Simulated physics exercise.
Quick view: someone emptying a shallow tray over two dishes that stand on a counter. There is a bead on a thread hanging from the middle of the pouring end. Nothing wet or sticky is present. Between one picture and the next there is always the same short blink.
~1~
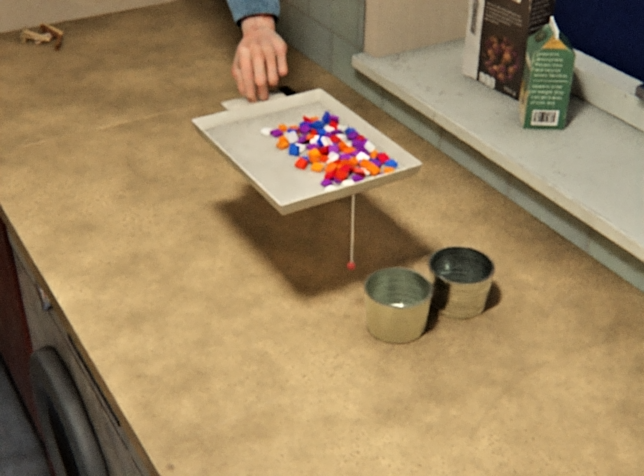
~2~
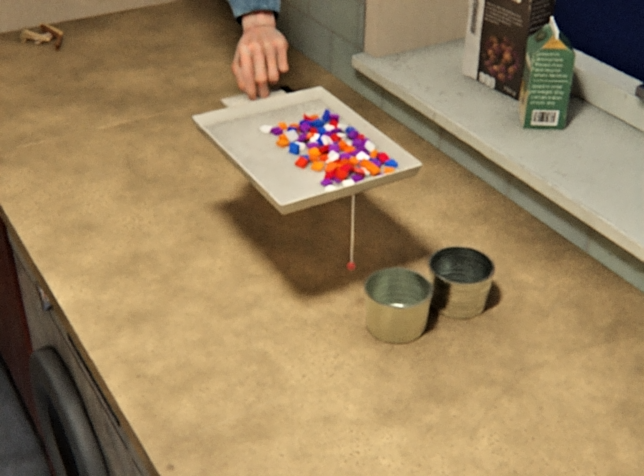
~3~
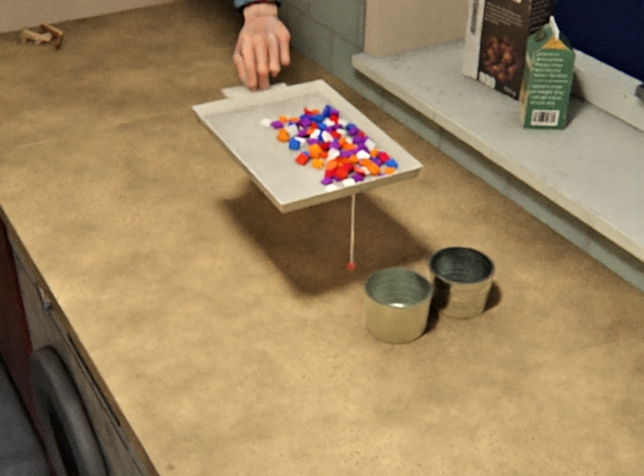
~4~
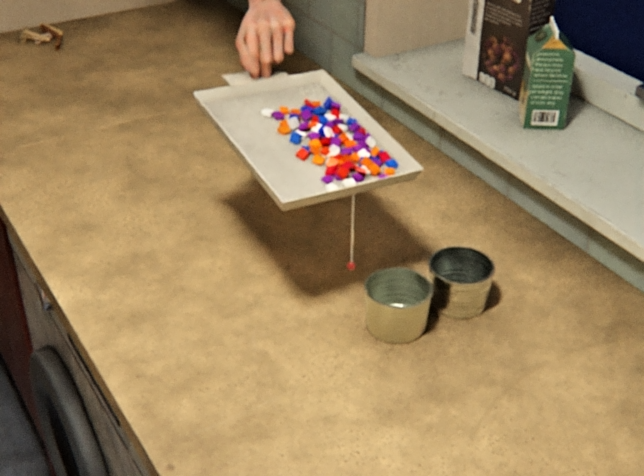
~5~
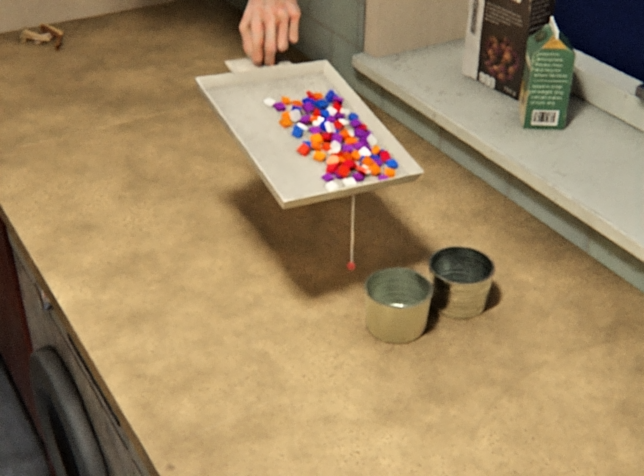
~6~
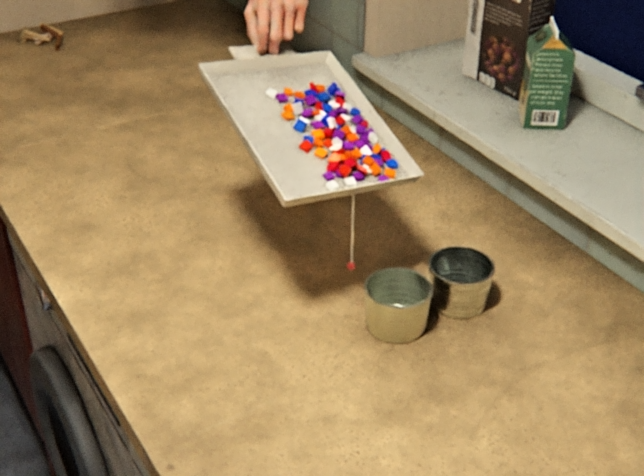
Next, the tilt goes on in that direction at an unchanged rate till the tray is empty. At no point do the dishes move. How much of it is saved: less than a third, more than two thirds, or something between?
Lands mid-range.
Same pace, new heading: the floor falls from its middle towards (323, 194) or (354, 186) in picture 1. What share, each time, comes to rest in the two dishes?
Shares, approx.: 10 %, then 50 %.
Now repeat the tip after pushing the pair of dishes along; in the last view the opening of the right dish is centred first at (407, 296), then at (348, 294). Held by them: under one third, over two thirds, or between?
Spot one, under a third; spot two, below one third.
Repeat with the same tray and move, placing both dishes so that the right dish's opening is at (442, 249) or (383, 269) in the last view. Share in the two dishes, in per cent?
In turn 60 and 40 in a hundred.
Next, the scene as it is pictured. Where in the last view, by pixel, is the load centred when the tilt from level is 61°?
The load is centred near (385, 157).
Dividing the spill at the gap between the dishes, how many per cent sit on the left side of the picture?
Left fraction: Around 90 per cent.
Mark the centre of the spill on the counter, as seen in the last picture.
Close to (405, 290).
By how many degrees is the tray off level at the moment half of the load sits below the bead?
Angle: Approx. 110 degrees.
Soon, tray tipped steeply; all on the tray.
A while on, tray tipped right over; about two thirds on the tray; a small part in the left dish; a small part in the right dish; about a quarter outside both; a small part in the air.
Towards the end, tray tipped past a quarter turn; about a third in the left dish; a small part in the right dish; about half outside both.
Finally, tray tipped past a quarter turn; about a third in the left dish; a small part in the right dish; about half outside both.
